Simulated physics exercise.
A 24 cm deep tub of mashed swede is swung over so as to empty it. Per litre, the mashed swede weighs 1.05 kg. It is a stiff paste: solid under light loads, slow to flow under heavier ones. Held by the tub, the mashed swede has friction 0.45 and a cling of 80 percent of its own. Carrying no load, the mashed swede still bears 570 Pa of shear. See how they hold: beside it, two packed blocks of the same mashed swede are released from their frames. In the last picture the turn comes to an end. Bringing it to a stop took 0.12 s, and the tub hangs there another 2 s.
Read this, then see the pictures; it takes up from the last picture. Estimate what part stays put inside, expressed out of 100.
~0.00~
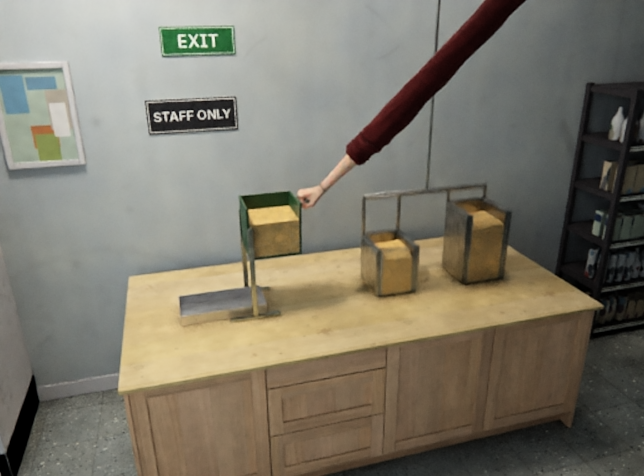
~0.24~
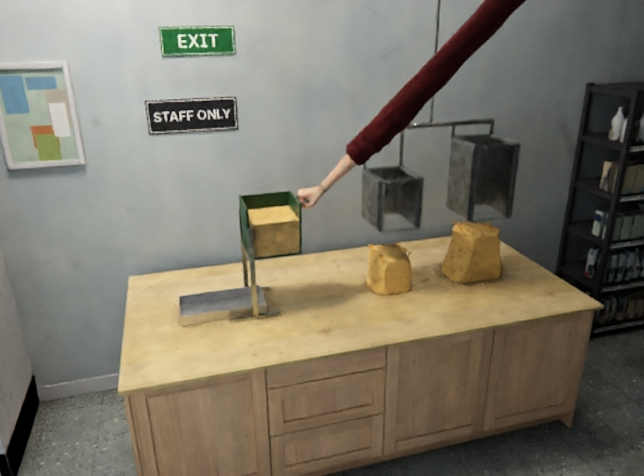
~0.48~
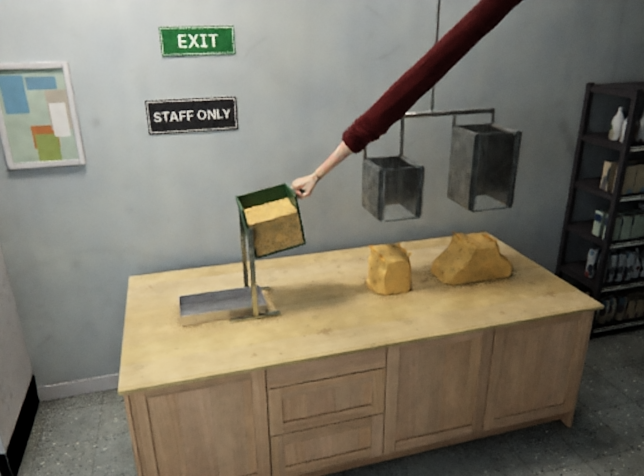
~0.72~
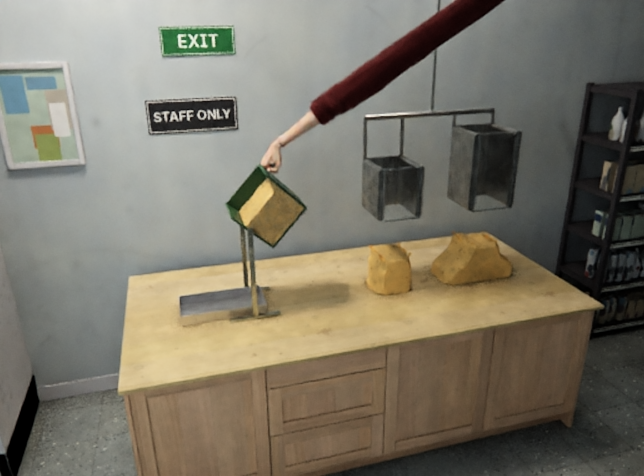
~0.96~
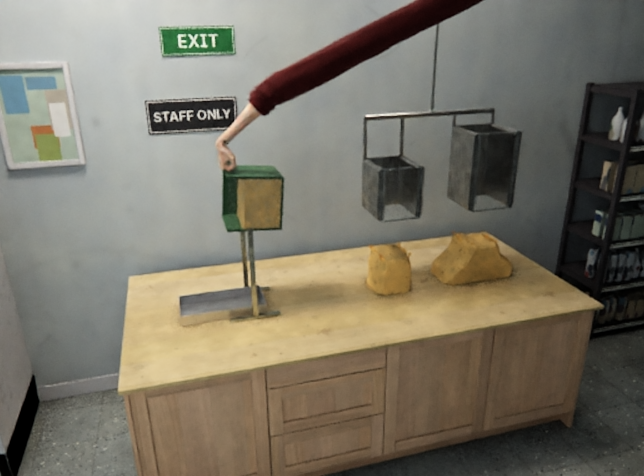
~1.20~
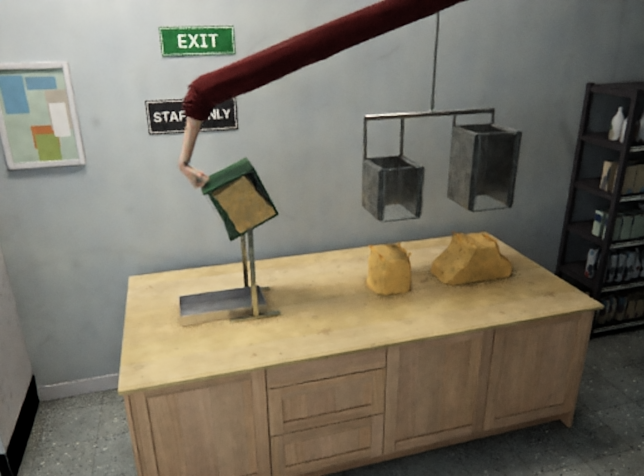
The part that stays inside is near 0 per cent.
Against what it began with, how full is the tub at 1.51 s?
Some 30 per cent.
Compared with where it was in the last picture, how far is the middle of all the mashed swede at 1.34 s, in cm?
8 cm.
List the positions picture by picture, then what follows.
Handle-side rim at (299, 205), tilt 0 degrees; crest of the mashed swede at (293, 220); block heights 21 cm, 33 cm (left to right), in the first frame.
Handle-side rim at (299, 205), tilt 0 degrees; crest of the mashed swede at (293, 220); block heights 20 cm, 27 cm (left to right), in the second frame.
Handle-side rim at (295, 196), tilt 10 degrees; crest of the mashed swede at (294, 212); block heights 20 cm, 21 cm (left to right), in the third frame.
Handle-side rim at (266, 177), tilt 47 degrees; crest of the mashed swede at (278, 189); block heights 20 cm, 21 cm (left to right), in the fourth frame.
Handle-side rim at (228, 179), tilt 85 degrees; crest of the mashed swede at (250, 180); block heights 20 cm, 21 cm (left to right), in the fifth frame.
Handle-side rim at (204, 196), tilt 114 degrees; crest of the mashed swede at (243, 177); block heights 20 cm, 21 cm (left to right), in the sixth frame.
After 1.34 s, the tub is at 114 degrees and holds 81 %.
After 1.51 s, the tub is at 114 degrees and holds 30 %.
After 1.68 s, the tub is at 114 degrees and holds 0 %.
After 1.85 s, the tub is at 114 degrees and holds 0 %.
After 3.20 s, the tub is at 114 degrees and holds 0 %.
